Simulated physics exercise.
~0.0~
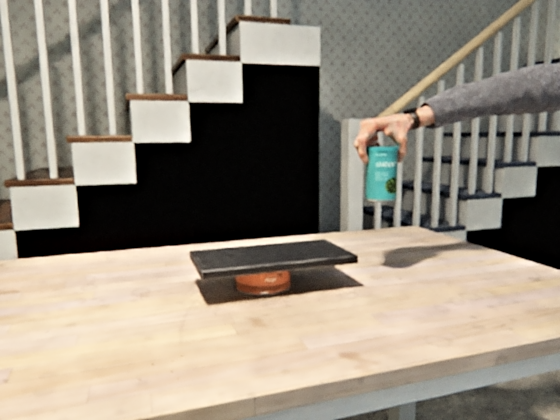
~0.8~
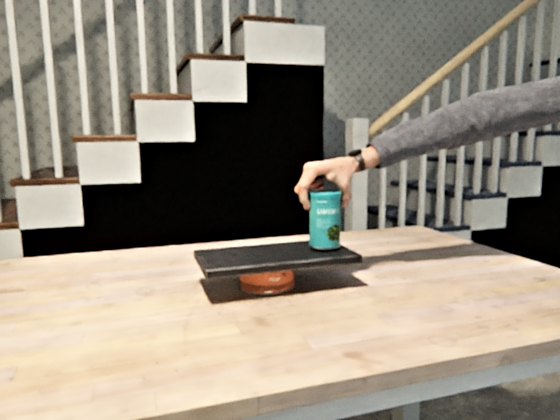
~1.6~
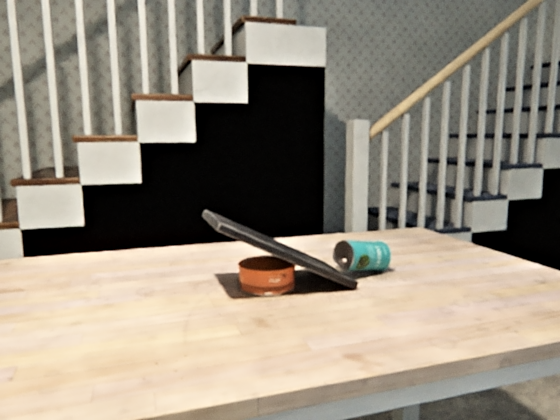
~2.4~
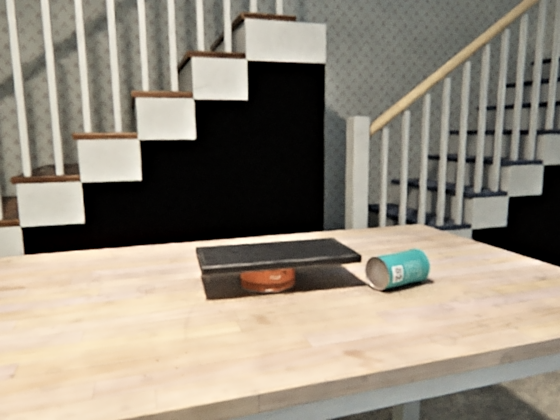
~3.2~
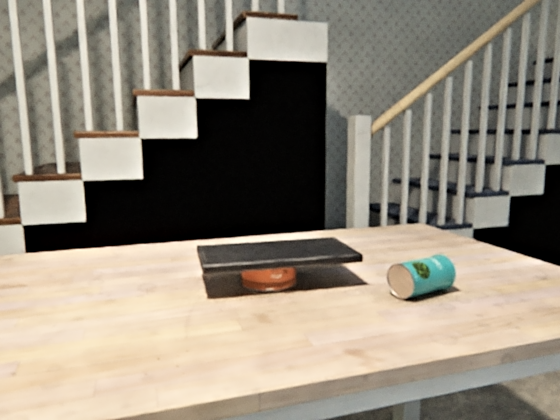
A hand sets a turquoise tin on a black lid, which tips, dropping it onto the table.
